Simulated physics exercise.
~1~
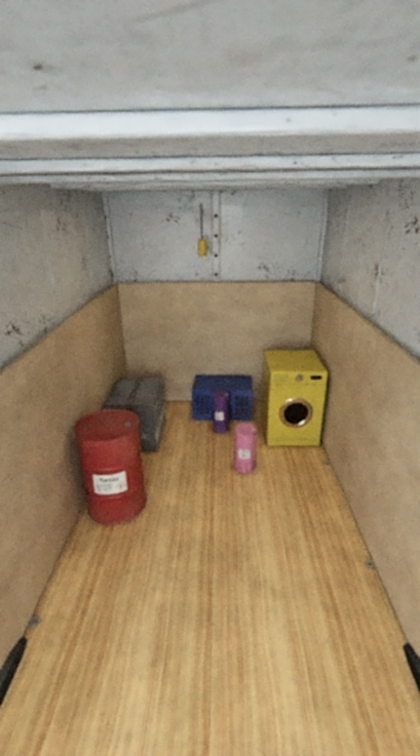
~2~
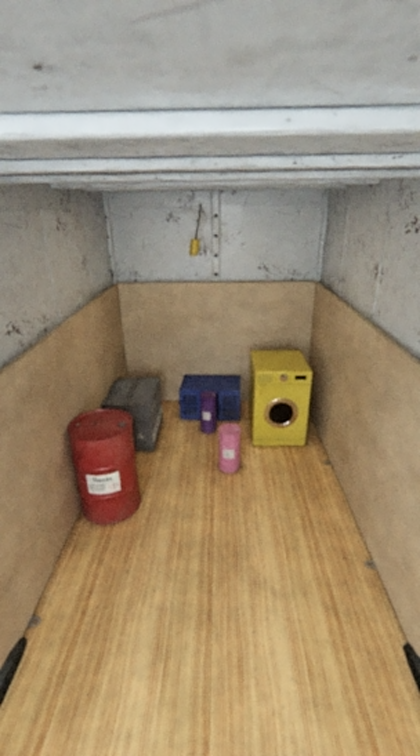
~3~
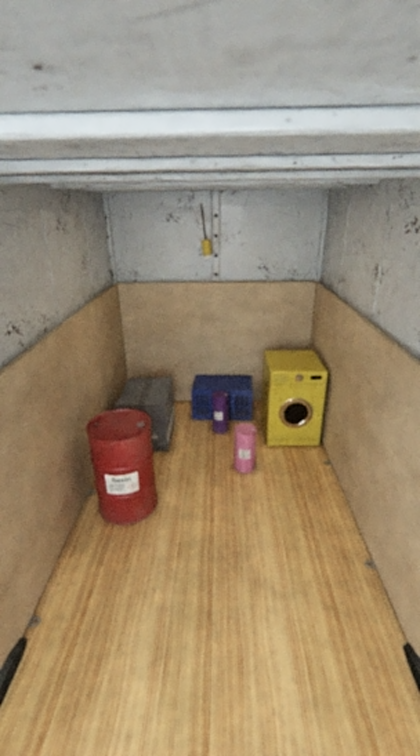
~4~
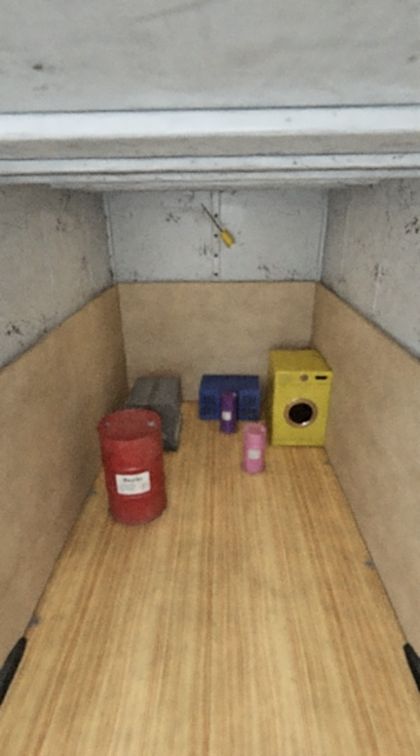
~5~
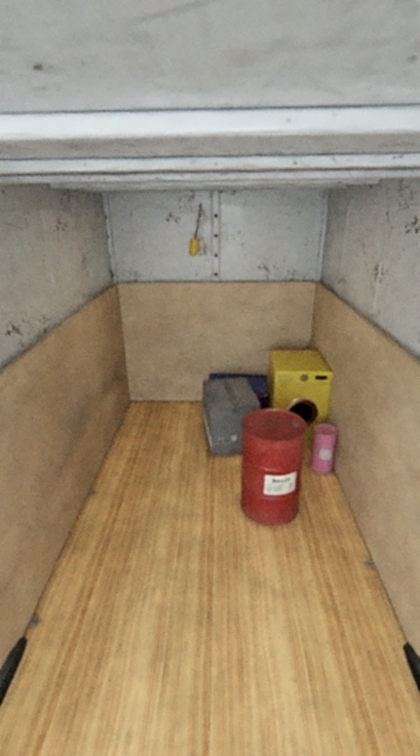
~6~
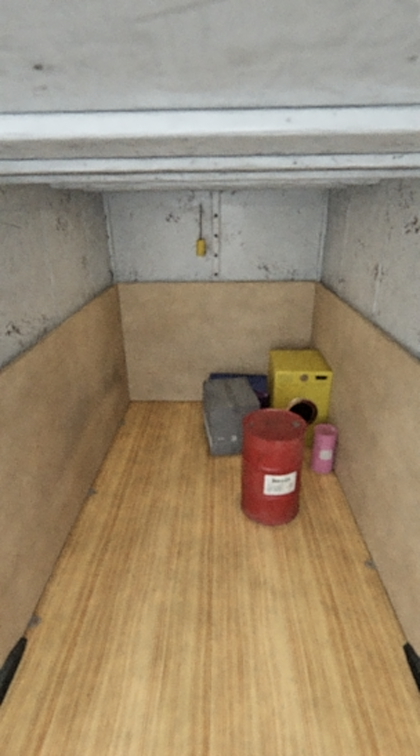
In the load bay of a moving van, a red drum and a grey box stand on the left, with a blue chest, purple and pink canisters and a yellow appliance towards the right, while a yellow lamp hangs at the far wall. First the load shifts slightly left, then slips back to the right. It edges a little further right as the lamp swings out. Then the drum and grey box slide far across the floor, and the pink canister moves near the right wall. Everything ends clustered on the right, the drum still upright in front of the appliance.
